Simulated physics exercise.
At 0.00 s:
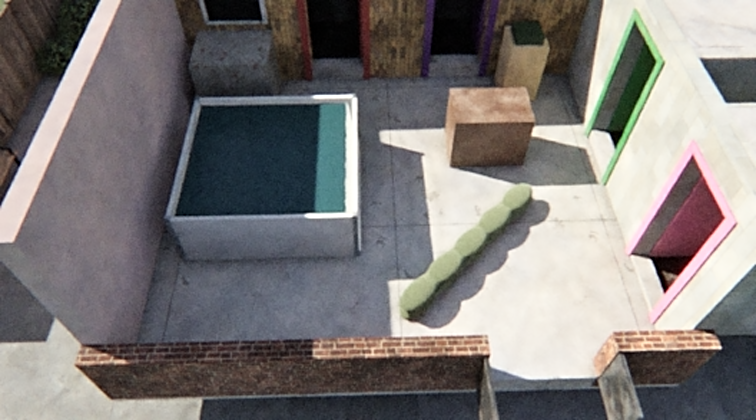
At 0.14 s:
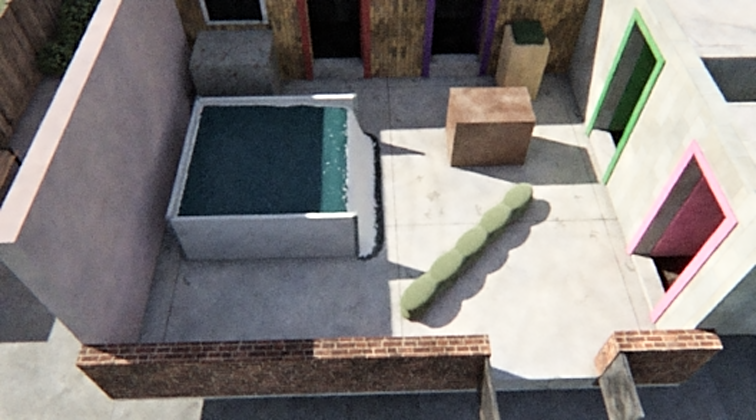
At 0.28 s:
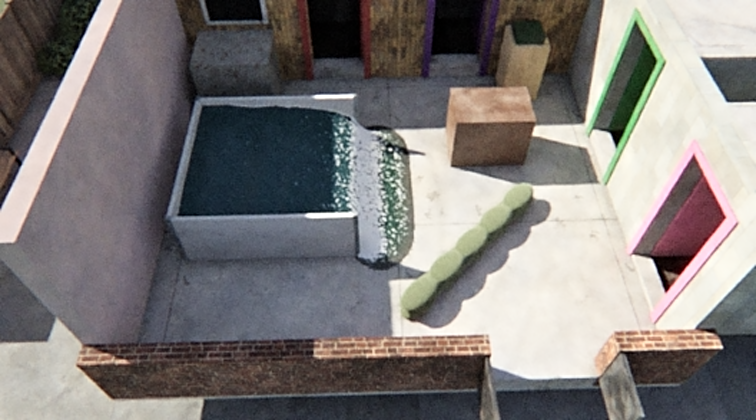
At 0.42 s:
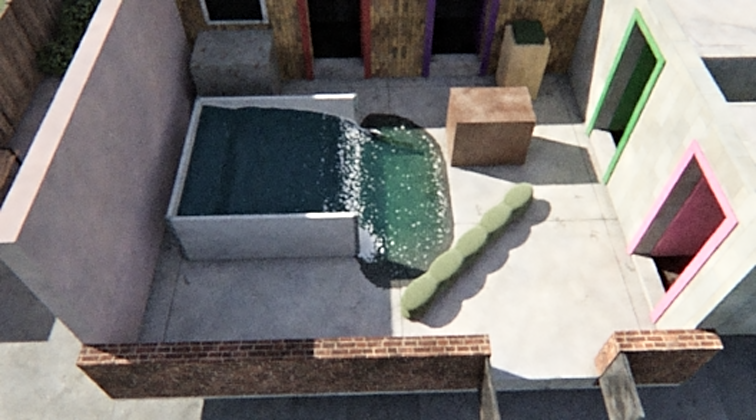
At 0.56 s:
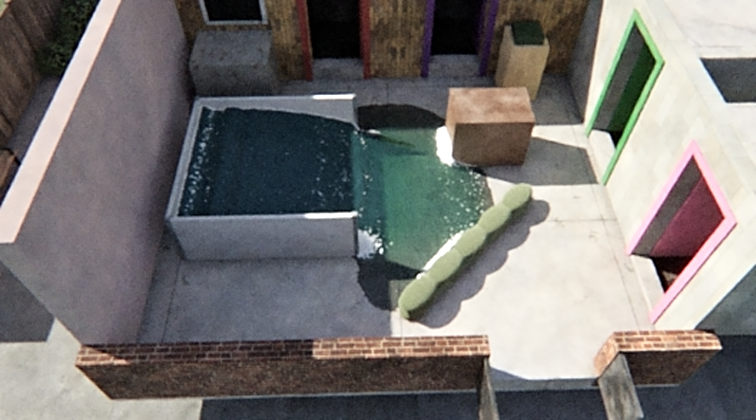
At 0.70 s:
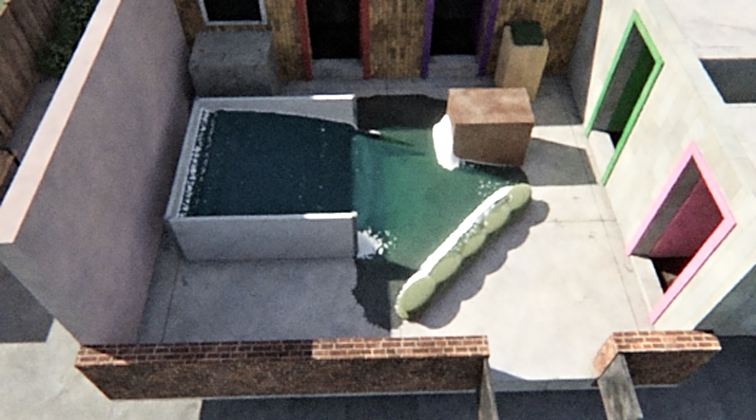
Walled yard seen from above, with water bursting through the right side of a tank, spreading across paving to sandbags and a brown block.
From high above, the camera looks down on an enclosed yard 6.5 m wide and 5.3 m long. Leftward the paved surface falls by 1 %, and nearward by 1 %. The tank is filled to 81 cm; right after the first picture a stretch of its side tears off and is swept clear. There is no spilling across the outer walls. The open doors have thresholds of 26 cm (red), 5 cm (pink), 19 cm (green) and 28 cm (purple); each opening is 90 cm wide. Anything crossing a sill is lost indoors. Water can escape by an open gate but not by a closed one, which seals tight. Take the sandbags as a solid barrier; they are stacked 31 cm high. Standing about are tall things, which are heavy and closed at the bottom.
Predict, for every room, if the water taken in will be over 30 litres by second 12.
At the end, red door: Within the limit, pink door: Past the limit, green door: Past the limit, purple door: Within the limit.
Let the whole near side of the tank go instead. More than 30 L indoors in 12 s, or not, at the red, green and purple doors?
At red the amount is beneath the mark, at green it is beneath the mark, and at purple it is beneath the mark.
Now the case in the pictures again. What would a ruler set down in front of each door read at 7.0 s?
In cm: Red 16, pink 7, green 8, purple 12.
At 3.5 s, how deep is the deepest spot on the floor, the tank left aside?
It gets to some 32 cm.
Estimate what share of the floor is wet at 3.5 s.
Wet share: About 80 %.
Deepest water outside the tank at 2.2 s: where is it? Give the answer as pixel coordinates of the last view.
Close to pixel (459, 190).
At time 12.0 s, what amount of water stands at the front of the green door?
It comes to near 9.5 cm.
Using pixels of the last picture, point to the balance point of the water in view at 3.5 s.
Near (417, 187).
After 1.4 s water covers 40 % of the floor and is deepest (56 cm) near (473, 199); red door 1 cm at the sill, 0 L in, pink door not reached, green door 28 cm at the sill, 17 L in, purple door 25 cm at the sill, 0 L in.
After 2.2 s water covers 65 % of the floor and is deepest (49 cm) near (459, 190); red door 3 cm at the sill, 0 L in, pink door 6 cm at the sill, 0 L in, green door 33 cm at the sill, 95 L in, purple door 31 cm at the sill, 2 L in.
After 3.5 s water covers 80 % of the floor and is deepest (32 cm) near (536, 85); red door 9 cm at the sill, 0 L in, pink door 7 cm at the sill, 13 L in, green door 24 cm at the sill, 155 L in, purple door 26 cm at the sill, 5 L in.
After 7.0 s water covers 95 % of the floor and is deepest (31 cm) near (190, 123); red door 16 cm at the sill, 0 L in, pink door 7 cm at the sill, 30 L in, green door 8 cm at the sill, 163 L in, purple door 12 cm at the sill, 5 L in.
After 12.0 s water covers 95 % of the floor and is deepest (17 cm) near (205, 280); red door 10 cm at the sill, 0 L in, pink door 7 cm at the sill, 54 L in, green door 10 cm at the sill, 163 L in, purple door 12 cm at the sill, 5 L in.
